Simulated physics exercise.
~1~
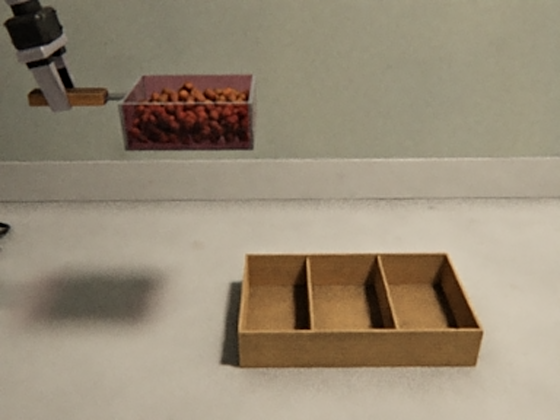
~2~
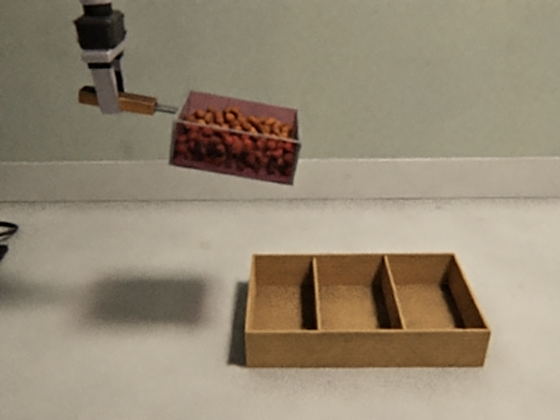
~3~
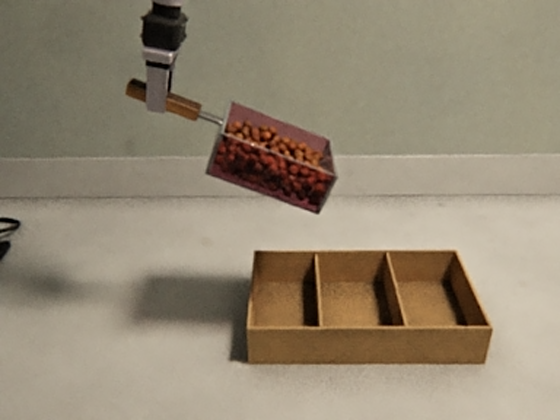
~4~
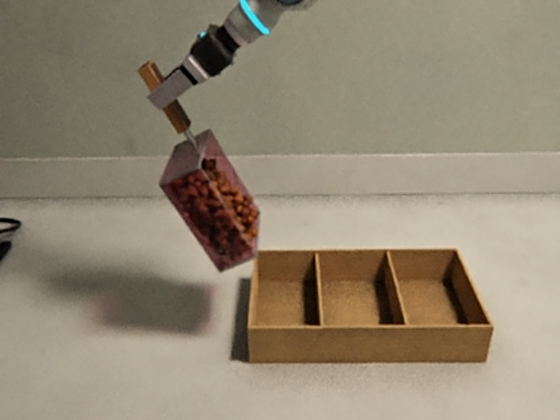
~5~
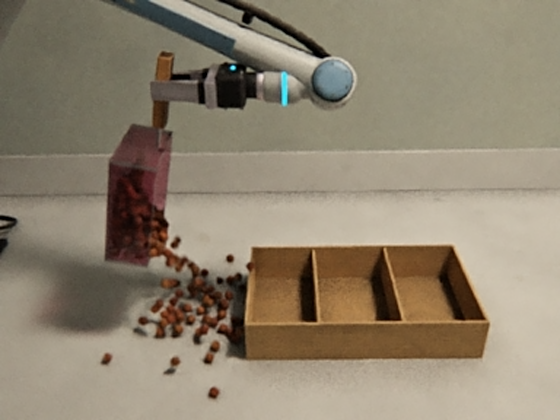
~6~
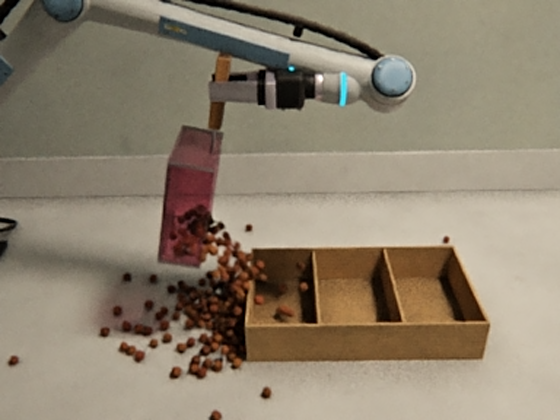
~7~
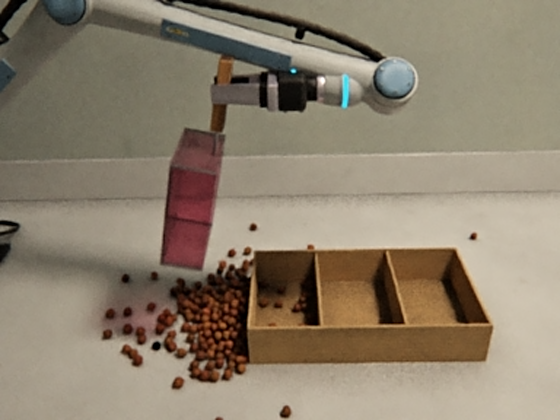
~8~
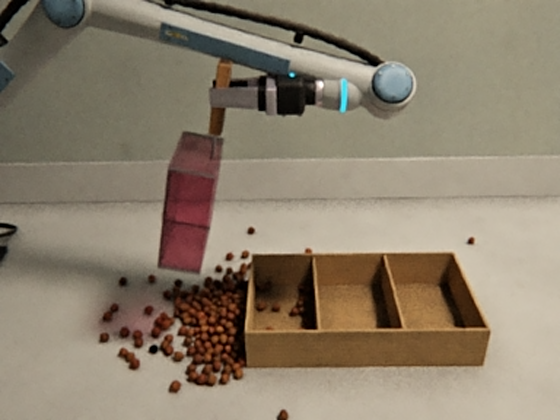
Most of the hazelnuts spilled onto the table as a robot arm carried a clear pinkish box rightward, tipped it past upright and shifted it closer to a three-part wooden crate, leaving the box empty and only a few nuts in the crate's left section.
